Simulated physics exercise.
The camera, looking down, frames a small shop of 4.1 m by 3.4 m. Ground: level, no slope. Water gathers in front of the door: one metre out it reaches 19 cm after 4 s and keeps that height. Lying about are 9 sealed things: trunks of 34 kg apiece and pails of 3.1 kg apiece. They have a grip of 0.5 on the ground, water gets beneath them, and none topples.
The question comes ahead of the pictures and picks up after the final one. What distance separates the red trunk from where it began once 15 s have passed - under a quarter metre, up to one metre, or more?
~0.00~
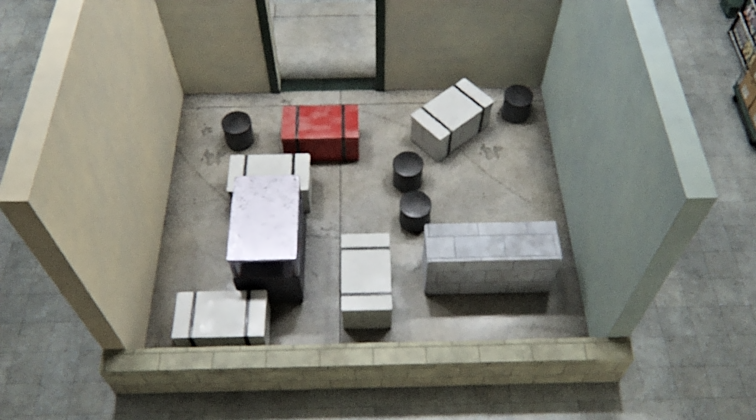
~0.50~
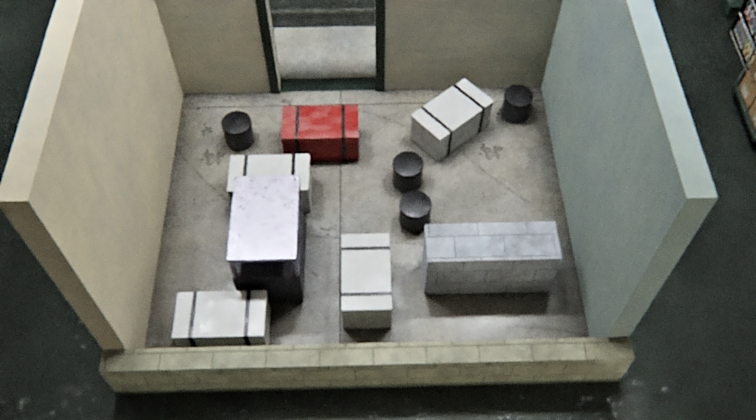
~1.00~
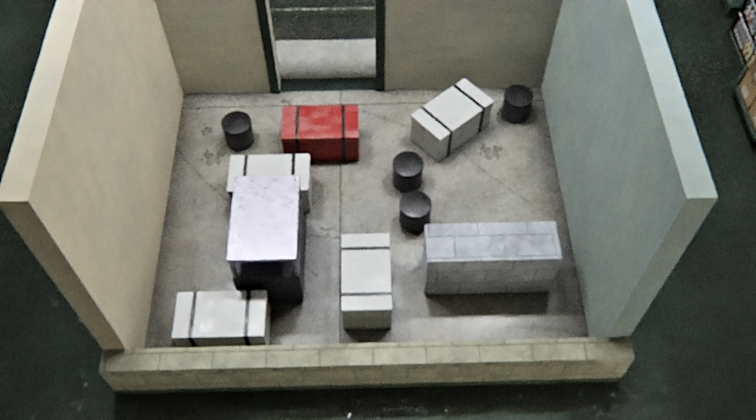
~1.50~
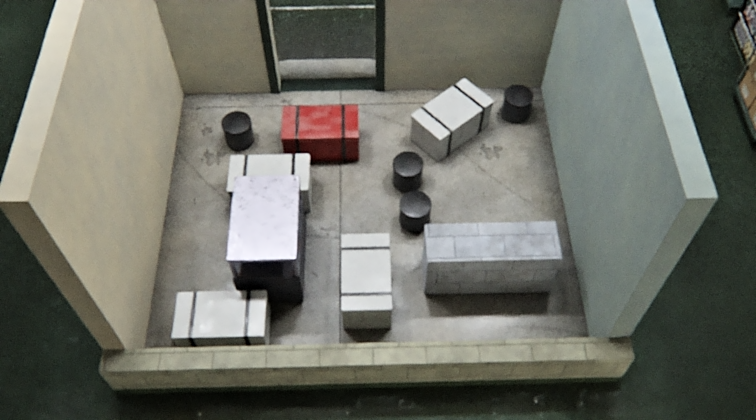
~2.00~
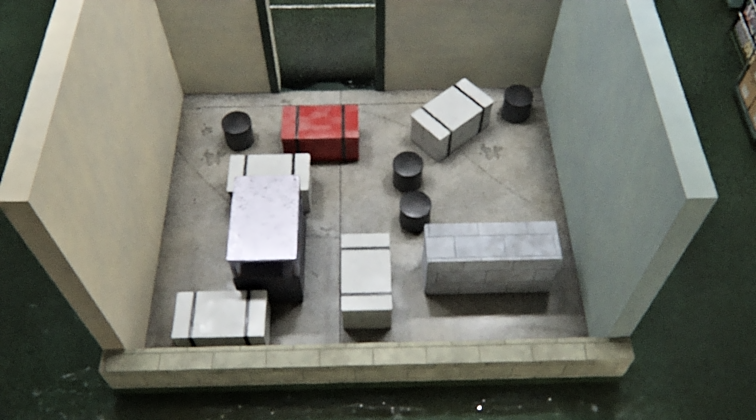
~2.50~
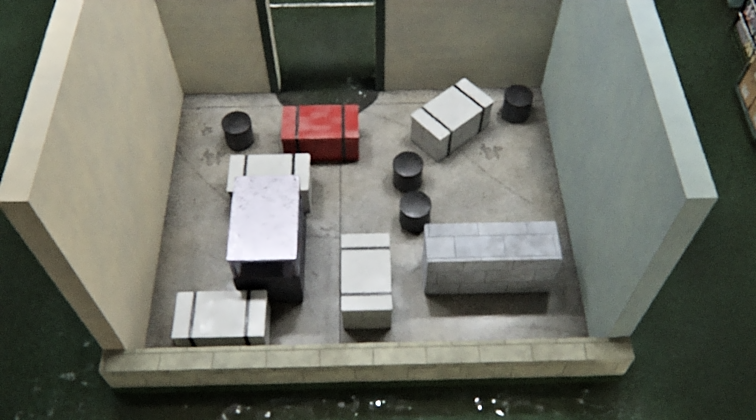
The gap is more than one metre.
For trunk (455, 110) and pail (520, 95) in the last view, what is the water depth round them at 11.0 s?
Roughly 9 and 10 cm.
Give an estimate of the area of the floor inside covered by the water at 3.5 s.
Some 1.5 m2.
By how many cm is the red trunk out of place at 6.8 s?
40 cm or so by then.
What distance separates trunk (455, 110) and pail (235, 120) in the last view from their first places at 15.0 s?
The first is 80 cm from its start, the second 150 cm.
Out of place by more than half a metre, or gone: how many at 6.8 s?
By my tally, 2.
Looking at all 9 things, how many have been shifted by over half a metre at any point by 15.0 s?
The answer here is 8.
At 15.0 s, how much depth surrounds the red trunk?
11 cm or so.
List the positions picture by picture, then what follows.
In the first picture, the red trunk at (320, 122), on the bottom; water covers 0.0 m2; 0 of 9 have shifted.
In the second picture, the red trunk at (320, 122) rests on the ground; 0.0 m2 under water; 0 of 9 have shifted.
In the third picture, the red trunk at (320, 122) rests on the ground; 0.0 m2 under water; 0 of 9 have shifted.
In the fourth picture, the red trunk at (320, 122), on the bottom; water covers 0.0 m2; 0 of 9 have shifted.
In the fifth picture, the red trunk at (320, 122) rests on the ground; water covers 0.0 m2; 0 of 9 have shifted.
In the sixth picture, the red trunk at (320, 122), on the bottom; water covers 0.4 m2; 0 of 9 have shifted.
After 3.5 s the red trunk is near (320, 122), 0.0 m from its start, aground; 0 afloat.
After 6.8 s the red trunk is near (323, 148), 0.4 m from its start, aground; 1 afloat.
After 11.0 s the red trunk is near (354, 181), 0.8 m from its start, aground; 6 afloat.
After 15.0 s the red trunk is near (496, 136), 1.8 m from its start, afloat; 9 afloat.
